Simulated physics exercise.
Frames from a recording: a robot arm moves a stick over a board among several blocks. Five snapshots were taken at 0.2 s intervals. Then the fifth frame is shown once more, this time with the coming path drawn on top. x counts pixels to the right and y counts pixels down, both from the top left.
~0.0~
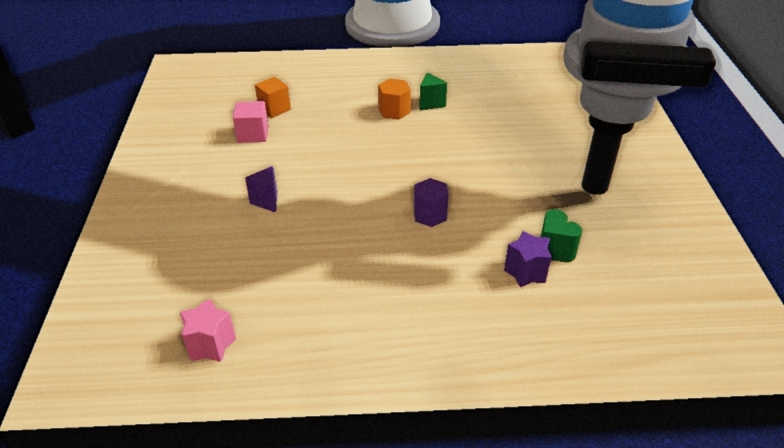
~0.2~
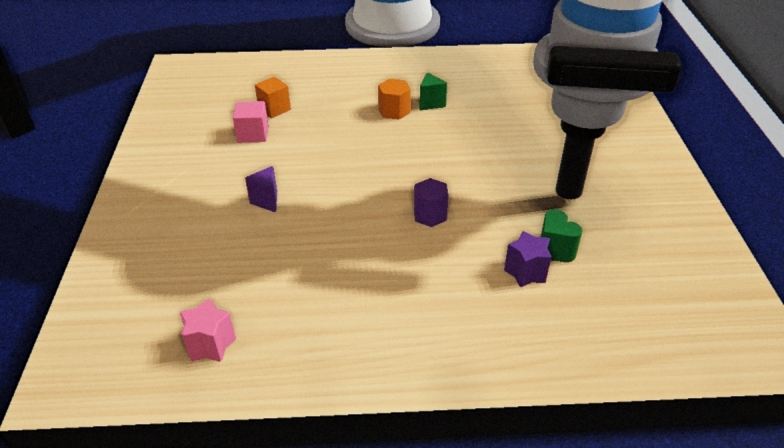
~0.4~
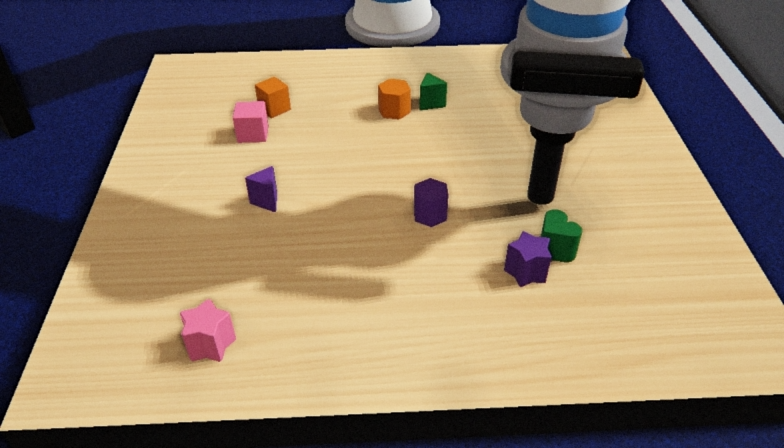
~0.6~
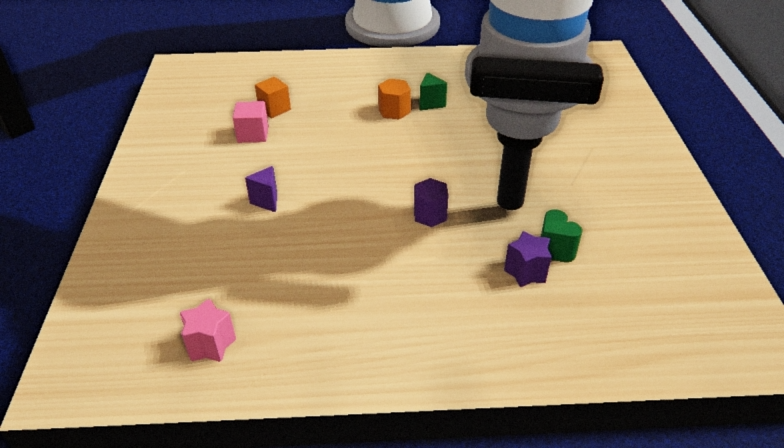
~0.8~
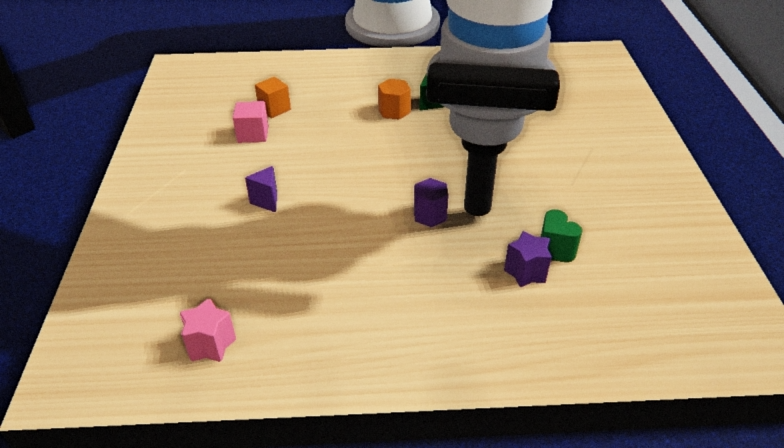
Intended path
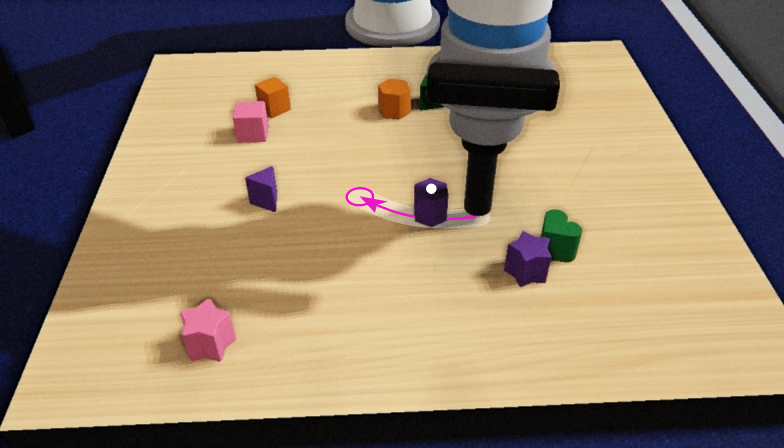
A robot arm moved its black stick slowly left across a wooden board of scattered colored blocks, passing above the purple star and green block and nearing the purple hexagonal block, while every block stayed still.
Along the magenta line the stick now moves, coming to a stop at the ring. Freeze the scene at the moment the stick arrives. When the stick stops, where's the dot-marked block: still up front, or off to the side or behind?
I think it holds its spot in front.
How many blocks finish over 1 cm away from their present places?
Moved: 1.
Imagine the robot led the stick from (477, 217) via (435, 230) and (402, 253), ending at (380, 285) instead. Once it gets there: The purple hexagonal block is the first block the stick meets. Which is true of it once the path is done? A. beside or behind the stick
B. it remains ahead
The answer is A.
The line goes from (477, 217) through (434, 219) and (394, 212) to (360, 197); the dot is on the purple hexagonal block.
The first path, step by step. One third of the way, stick (434, 210); purple hexagonal block (406, 185), turned 20° clockwise.
Two thirds of the way, stick (393, 202); purple hexagonal block (367, 176), turned 35° clockwise.
At the end, stick (359, 188); purple hexagonal block (331, 164), turned 20° clockwise; purple star-shaped block unmoved.
